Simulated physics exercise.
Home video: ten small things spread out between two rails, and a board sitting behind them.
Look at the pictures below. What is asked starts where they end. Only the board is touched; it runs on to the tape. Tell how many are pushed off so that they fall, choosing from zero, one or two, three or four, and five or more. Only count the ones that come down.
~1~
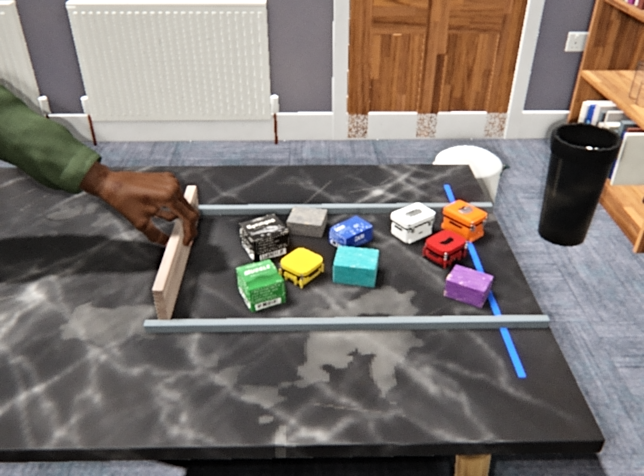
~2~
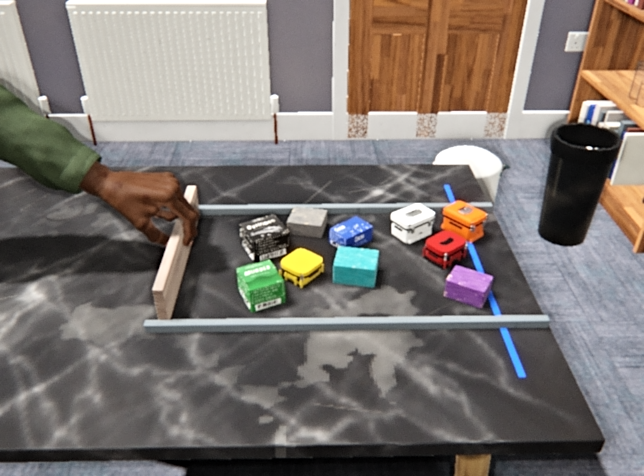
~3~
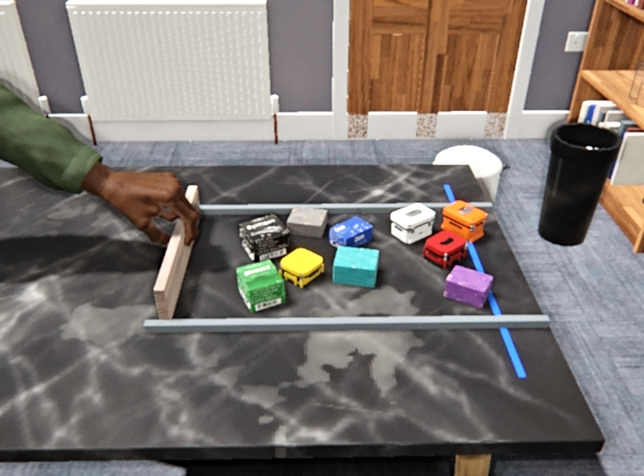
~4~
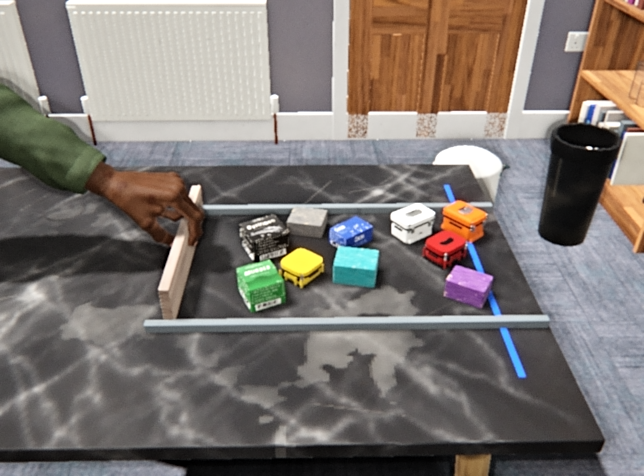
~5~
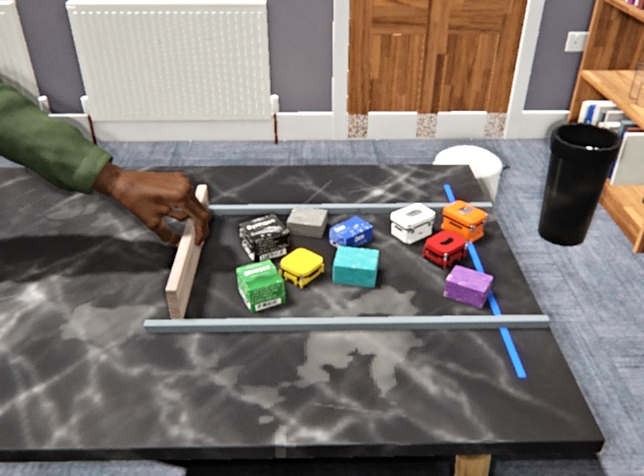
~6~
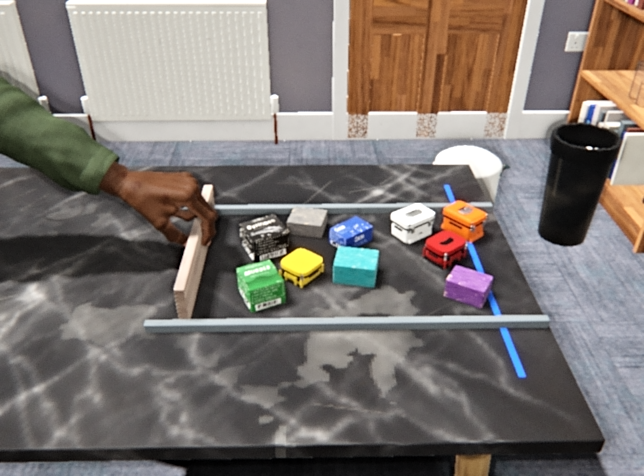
The count is five or more.
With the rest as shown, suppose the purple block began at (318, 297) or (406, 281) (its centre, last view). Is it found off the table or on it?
In turn it goes down, then goes down.
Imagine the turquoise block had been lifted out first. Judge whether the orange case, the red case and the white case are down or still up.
Orange case - gone, red case - gone, white case - gone.
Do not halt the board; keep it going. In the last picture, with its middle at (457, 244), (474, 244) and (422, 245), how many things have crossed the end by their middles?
Counts per position: 2 / 6 / 0.
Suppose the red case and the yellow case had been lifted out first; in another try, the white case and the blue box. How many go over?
The first removal gives 4, the second gives 4.
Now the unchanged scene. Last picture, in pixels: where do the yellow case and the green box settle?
Roughly (496, 263), and the other roughly (511, 288).
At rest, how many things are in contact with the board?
That comes to 4.
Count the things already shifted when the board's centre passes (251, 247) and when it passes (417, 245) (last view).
Note: First position 2; second position 10.
Soon after, none off yet; orange case at rest near (464, 222); purple block at rest near (468, 286); red case at rest near (445, 250).
By the end, the number that fall off is five or more; fallen, blue box, turquoise block, white case, red case, purple block and orange case.
